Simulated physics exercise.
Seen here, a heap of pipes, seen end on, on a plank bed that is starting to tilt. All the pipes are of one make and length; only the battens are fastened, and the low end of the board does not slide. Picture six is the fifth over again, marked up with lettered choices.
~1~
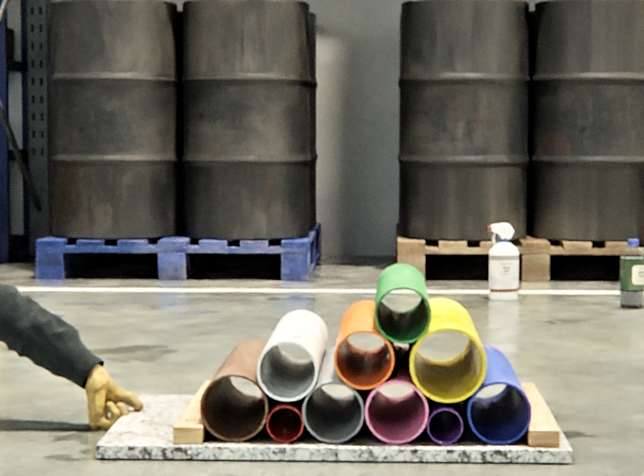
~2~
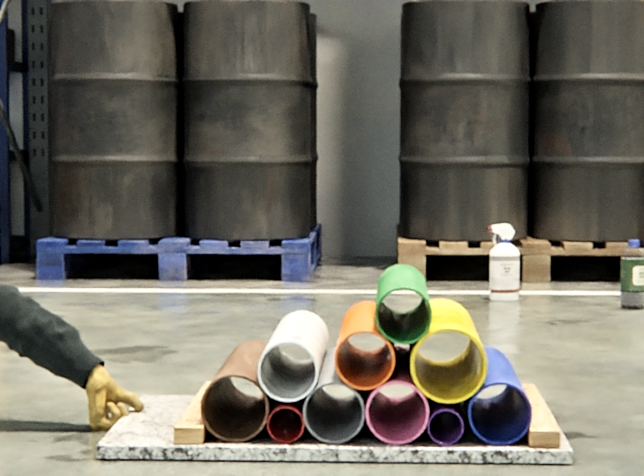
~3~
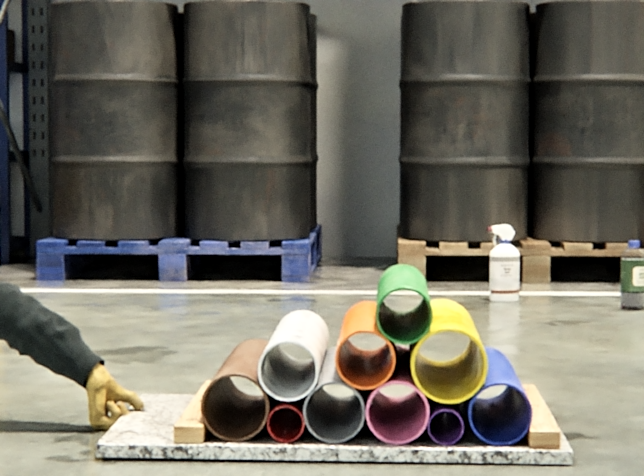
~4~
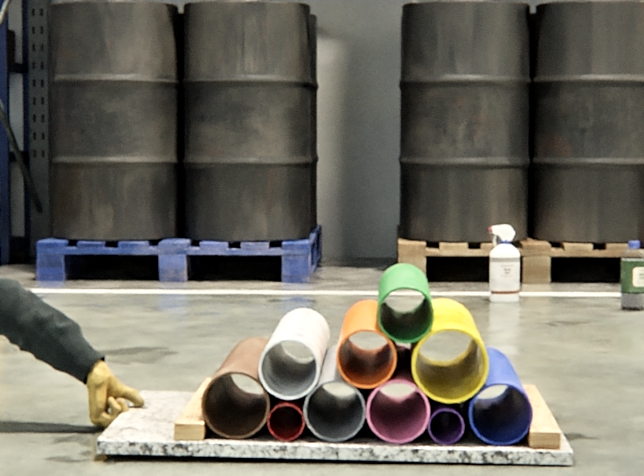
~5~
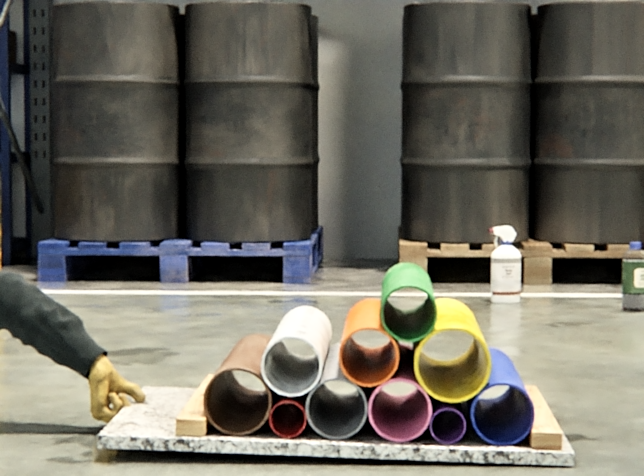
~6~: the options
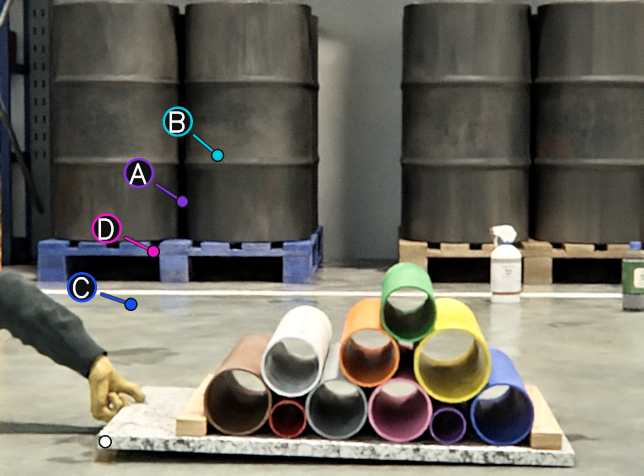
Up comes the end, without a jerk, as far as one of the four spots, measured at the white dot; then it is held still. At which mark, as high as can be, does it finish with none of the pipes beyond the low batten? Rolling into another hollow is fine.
No higher than A.
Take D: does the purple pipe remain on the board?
The purple pipe: Yes.
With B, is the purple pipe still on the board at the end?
Yes.
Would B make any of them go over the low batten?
Yes.
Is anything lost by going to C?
At C: No.
On the marked copy, A at (183, 202); B at (218, 155); C at (131, 304); D at (153, 252); the white dot at (105, 441).
With A. Early on, board at 19°.
Further on, board at 33°.
At the end, board at 33°, none over the low batten.
As for the rest, B one over the low batten (green); C none over the low batten; D none over the low batten.
